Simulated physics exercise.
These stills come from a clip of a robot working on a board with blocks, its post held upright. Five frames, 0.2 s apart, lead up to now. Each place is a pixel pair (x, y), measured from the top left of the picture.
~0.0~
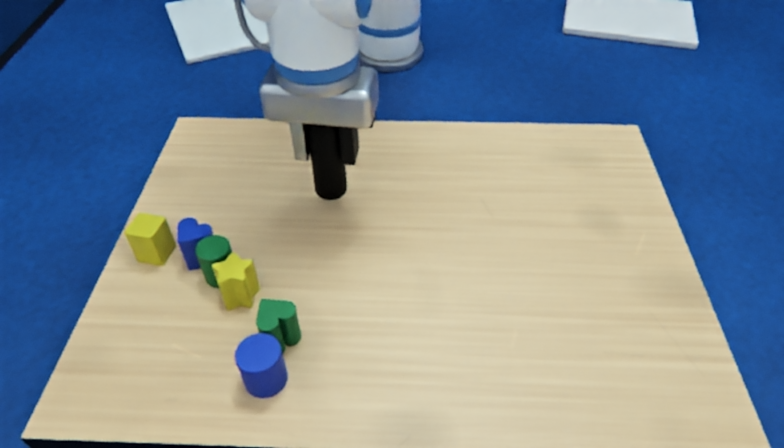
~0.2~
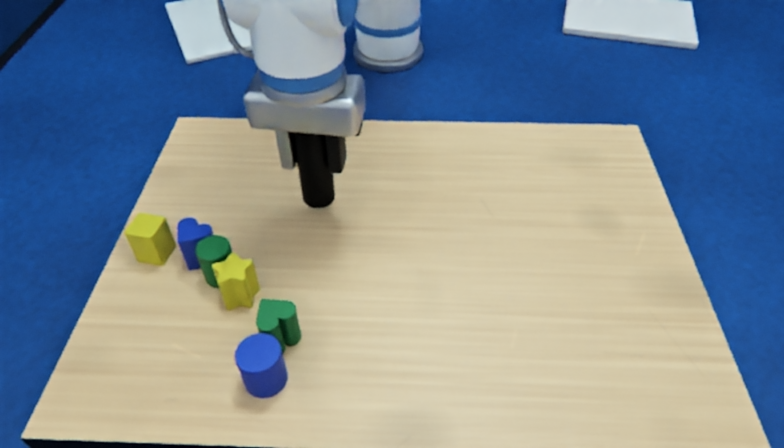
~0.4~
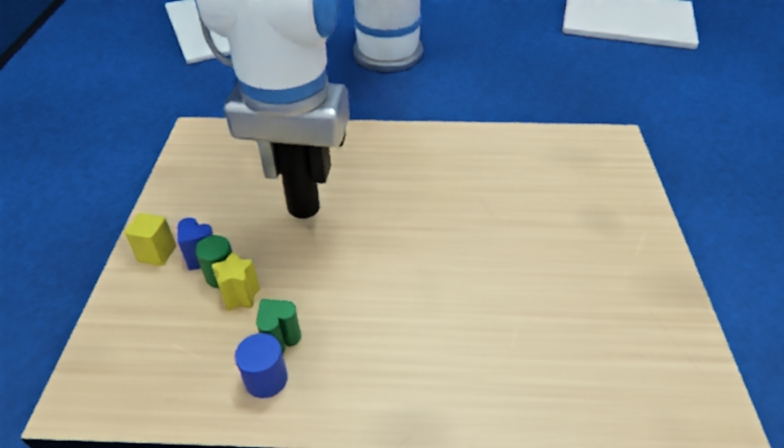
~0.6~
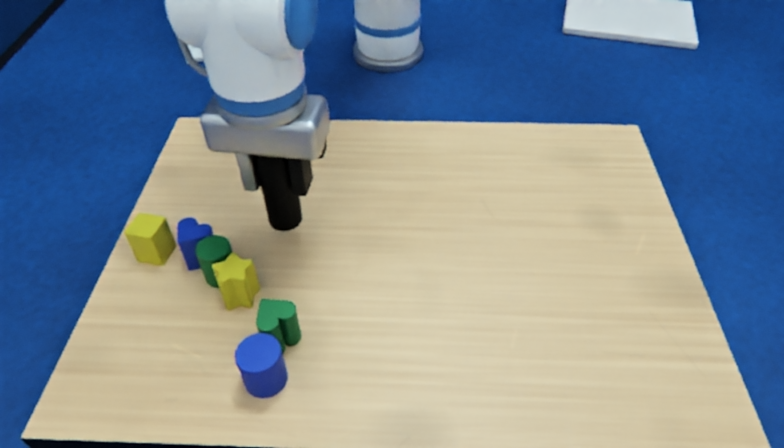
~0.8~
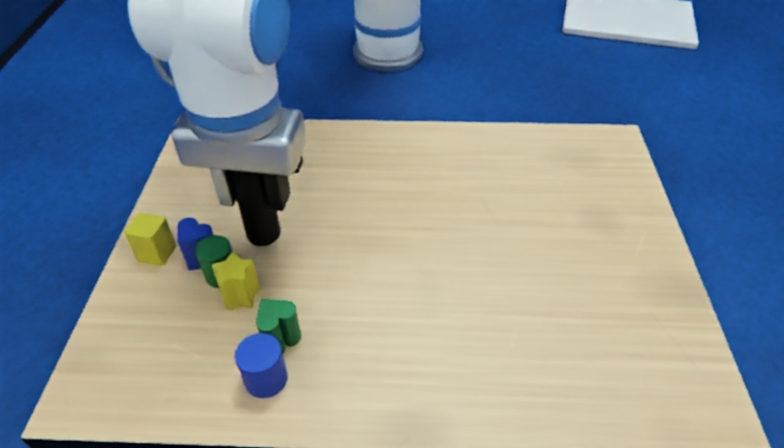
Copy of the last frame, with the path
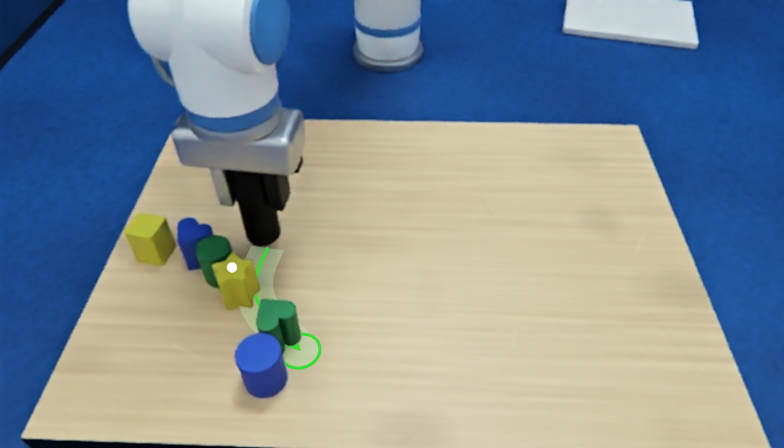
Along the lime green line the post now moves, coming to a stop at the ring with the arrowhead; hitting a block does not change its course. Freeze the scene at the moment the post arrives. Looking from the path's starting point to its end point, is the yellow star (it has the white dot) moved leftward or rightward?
Shifts right.
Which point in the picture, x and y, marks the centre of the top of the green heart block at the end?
Its top middle will sit at (318, 351).
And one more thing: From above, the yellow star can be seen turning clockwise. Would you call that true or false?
That claim is true.
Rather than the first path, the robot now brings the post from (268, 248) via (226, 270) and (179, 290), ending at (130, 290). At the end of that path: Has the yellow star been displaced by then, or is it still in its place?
It keeps its spot.
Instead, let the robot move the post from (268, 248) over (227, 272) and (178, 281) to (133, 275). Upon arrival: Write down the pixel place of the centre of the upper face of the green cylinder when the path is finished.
Its top centre lands on (140, 279).
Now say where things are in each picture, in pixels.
In the first frame, lower end of the post at (331, 191), tops of blocks, green cylinder at (212, 247), yellow star at (232, 267), blue cylinder at (258, 352), green heart block at (274, 313).
In the second frame, post at (319, 199), blocks as before.
In the third frame, post at (304, 209), blocks as before.
In the fourth frame, post at (286, 221), blocks as before.
In the fifth frame, post at (264, 235), green cylinder at (212, 247), yellow star at (232, 267), blue cylinder at (258, 352), green heart block at (274, 313).
The drawn path runs from (268, 248) via (255, 284) and (269, 319), ending at (300, 351); the dot is on the yellow star.
What follows on the original path. One third of the way, post at (251, 271); yellow star at (225, 279).
Two thirds of the way, post at (266, 307); yellow star at (220, 296), turned 40° clockwise; blue cylinder at (258, 356); green heart block at (281, 320).
At the end, post at (298, 338); green cylinder not moved; yellow star at (220, 296), turned 40° clockwise; blue cylinder at (260, 360); green heart block at (318, 351), turned 15° anticlockwise.
